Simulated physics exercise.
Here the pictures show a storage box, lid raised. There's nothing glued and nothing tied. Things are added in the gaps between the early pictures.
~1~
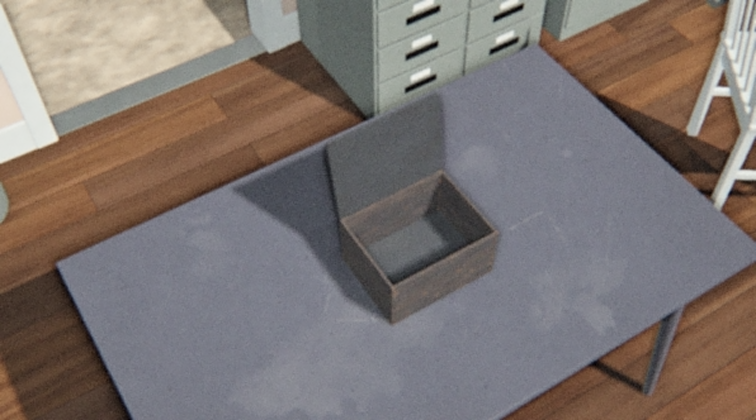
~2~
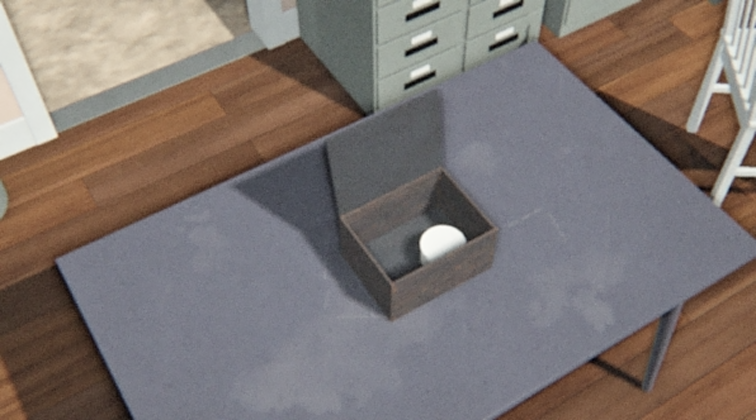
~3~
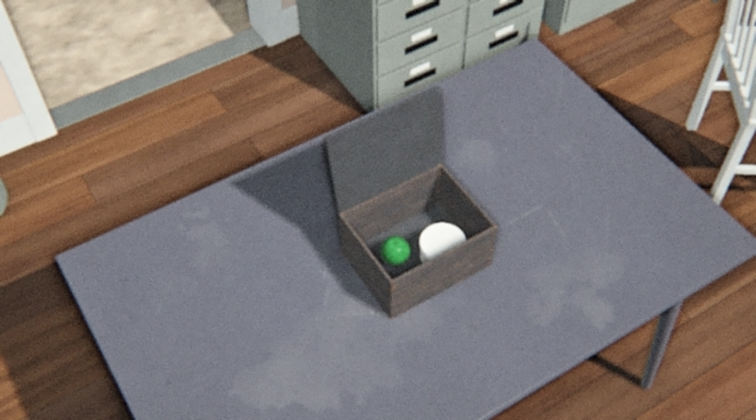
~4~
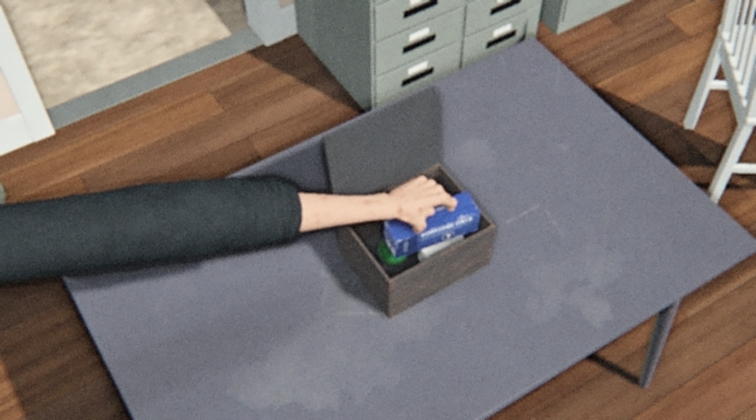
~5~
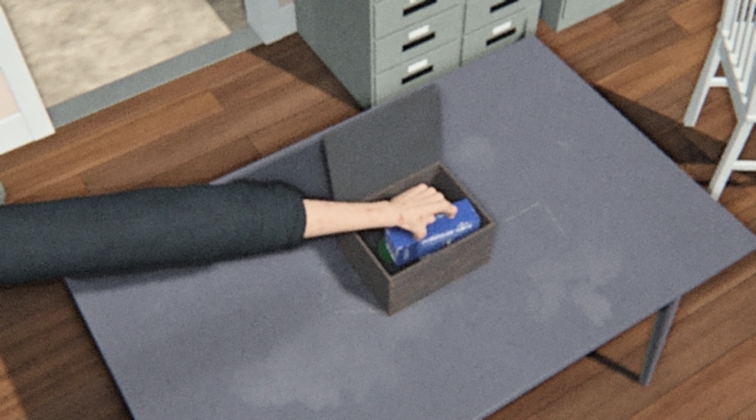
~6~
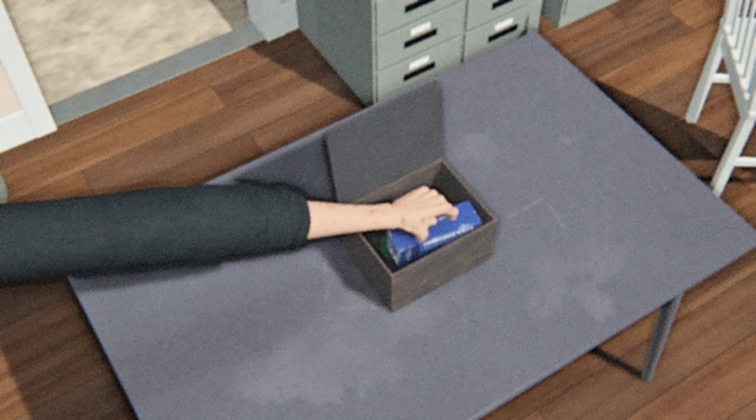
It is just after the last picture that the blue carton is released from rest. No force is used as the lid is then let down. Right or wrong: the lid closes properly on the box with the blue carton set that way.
Right.
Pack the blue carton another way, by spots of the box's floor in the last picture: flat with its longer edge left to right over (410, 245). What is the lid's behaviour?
In that case, no gap is left.
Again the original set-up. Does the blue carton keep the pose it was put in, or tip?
The blue carton stays as placed.
Then, 1.10 s after the last picture, lid starting down; green apple rolled a little.
Then, 1.70 s after the last picture, lid 46° above the rim; green apple rolled a little.
Then, 1.90 s after the last picture, lid 17° above the rim; green apple rolled a little.
At rest, lid shut; all 3 in place. Seen from the same camera at the end, blue carton near (435, 240).
